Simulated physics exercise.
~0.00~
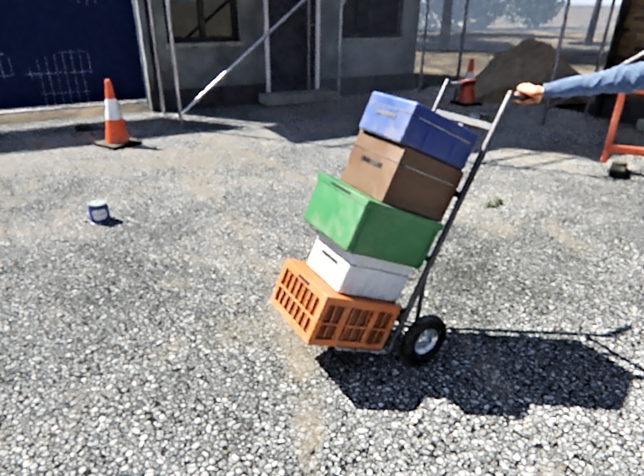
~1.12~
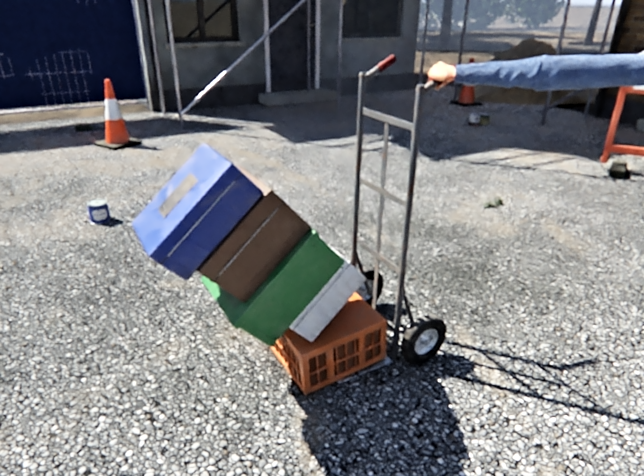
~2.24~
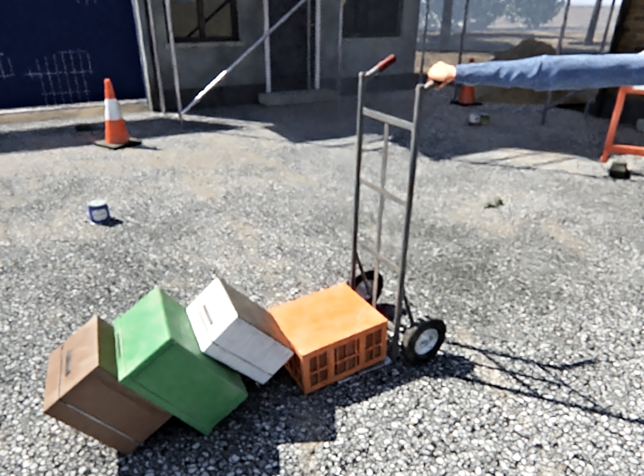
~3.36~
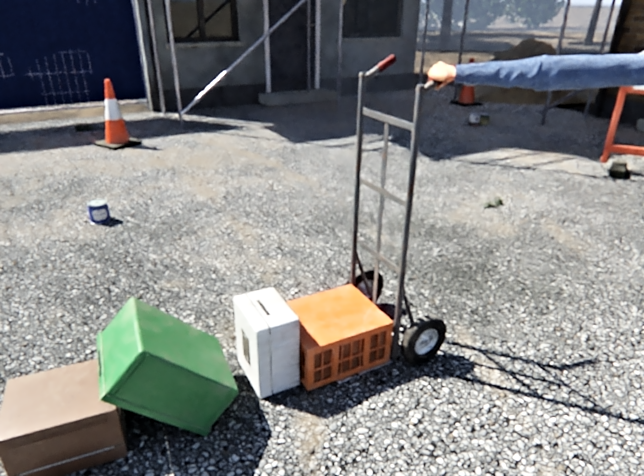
A leaning stack of five containers rides on a sack truck in a sunlit gravel yard, seen from a fixed, slightly raised view, with traffic cones and a building behind. From the top down are a blue box, a brown one, a green one, a white one and an orange crate. A blue-sleeved arm at the right swings the truck upright, and the upper four boxes tip to the left. They tumble onto the gravel, the blue one passing out of sight. The brown and green boxes settle at lower left, the white one rests against the orange crate, and the crate stays on the upright truck, still held.
